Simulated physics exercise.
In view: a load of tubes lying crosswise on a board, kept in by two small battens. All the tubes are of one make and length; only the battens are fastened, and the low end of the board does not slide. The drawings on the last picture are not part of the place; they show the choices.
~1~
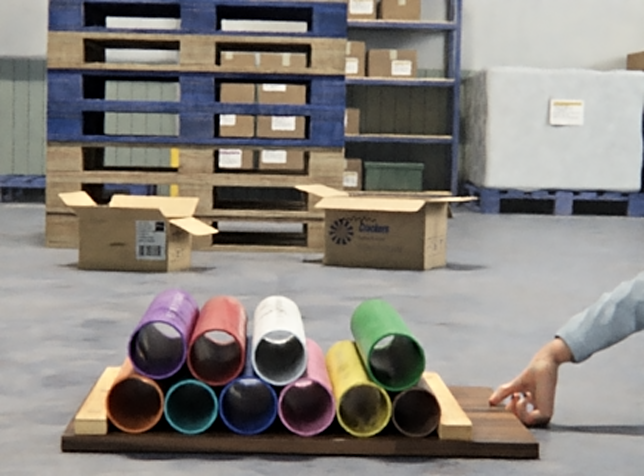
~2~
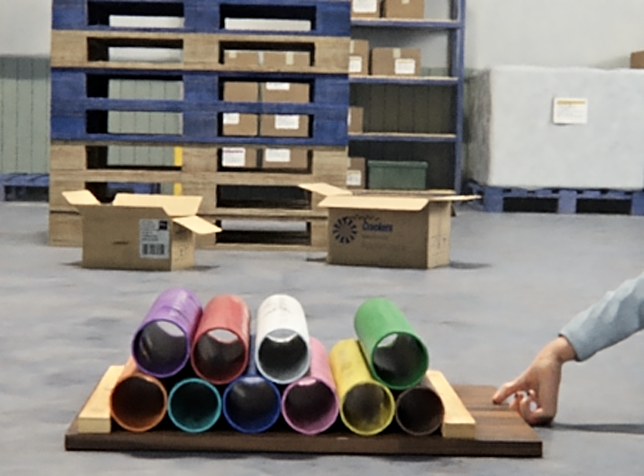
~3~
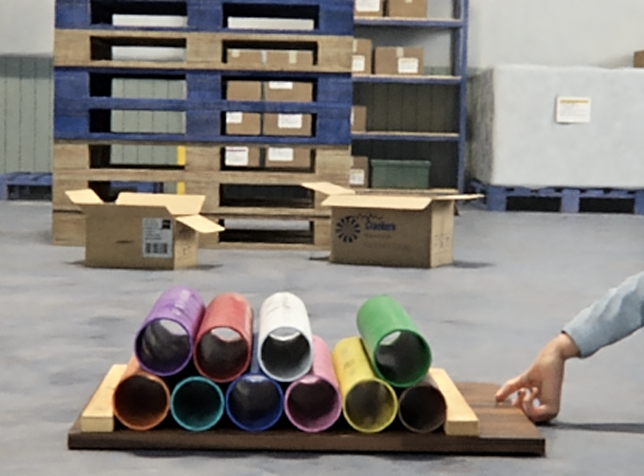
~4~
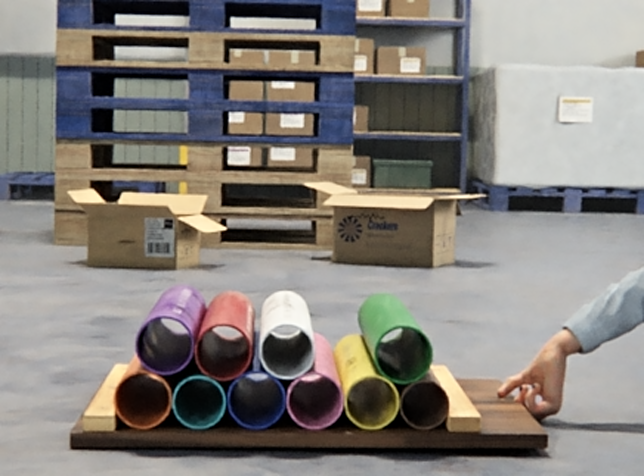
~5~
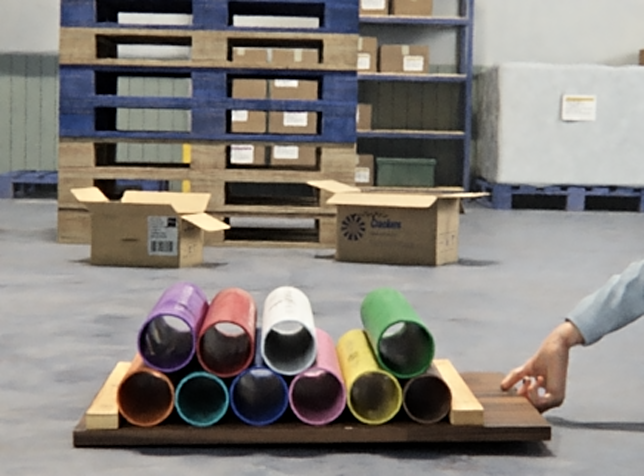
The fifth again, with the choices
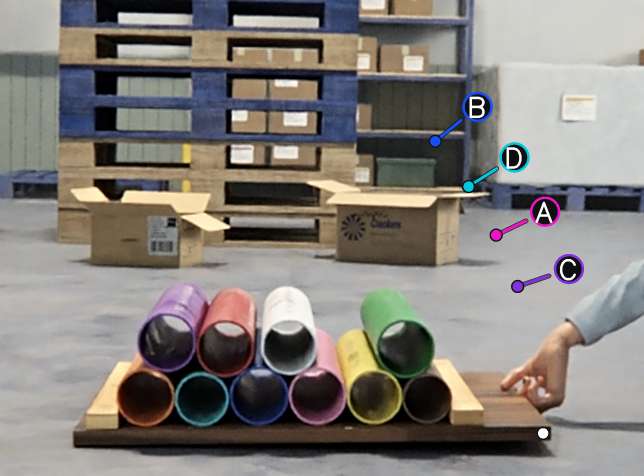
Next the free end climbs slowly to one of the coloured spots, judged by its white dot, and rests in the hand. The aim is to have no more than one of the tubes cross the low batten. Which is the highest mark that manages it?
Stop at C.
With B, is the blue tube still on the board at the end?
No, with B.
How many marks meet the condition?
The number is one.
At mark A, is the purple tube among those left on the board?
No.
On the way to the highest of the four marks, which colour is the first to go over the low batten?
It is the purple one.
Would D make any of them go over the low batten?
Yes.
On the copy, A at (496, 235); B at (436, 141); C at (518, 287); D at (469, 186); the white dot at (543, 434).
On C. First, board at 14°.
Then, board at 20°.
Finally, board at 20°, none over the low batten.
By contrast, A two over the low batten (red, purple); B ten over the low batten; D nine over the low batten.
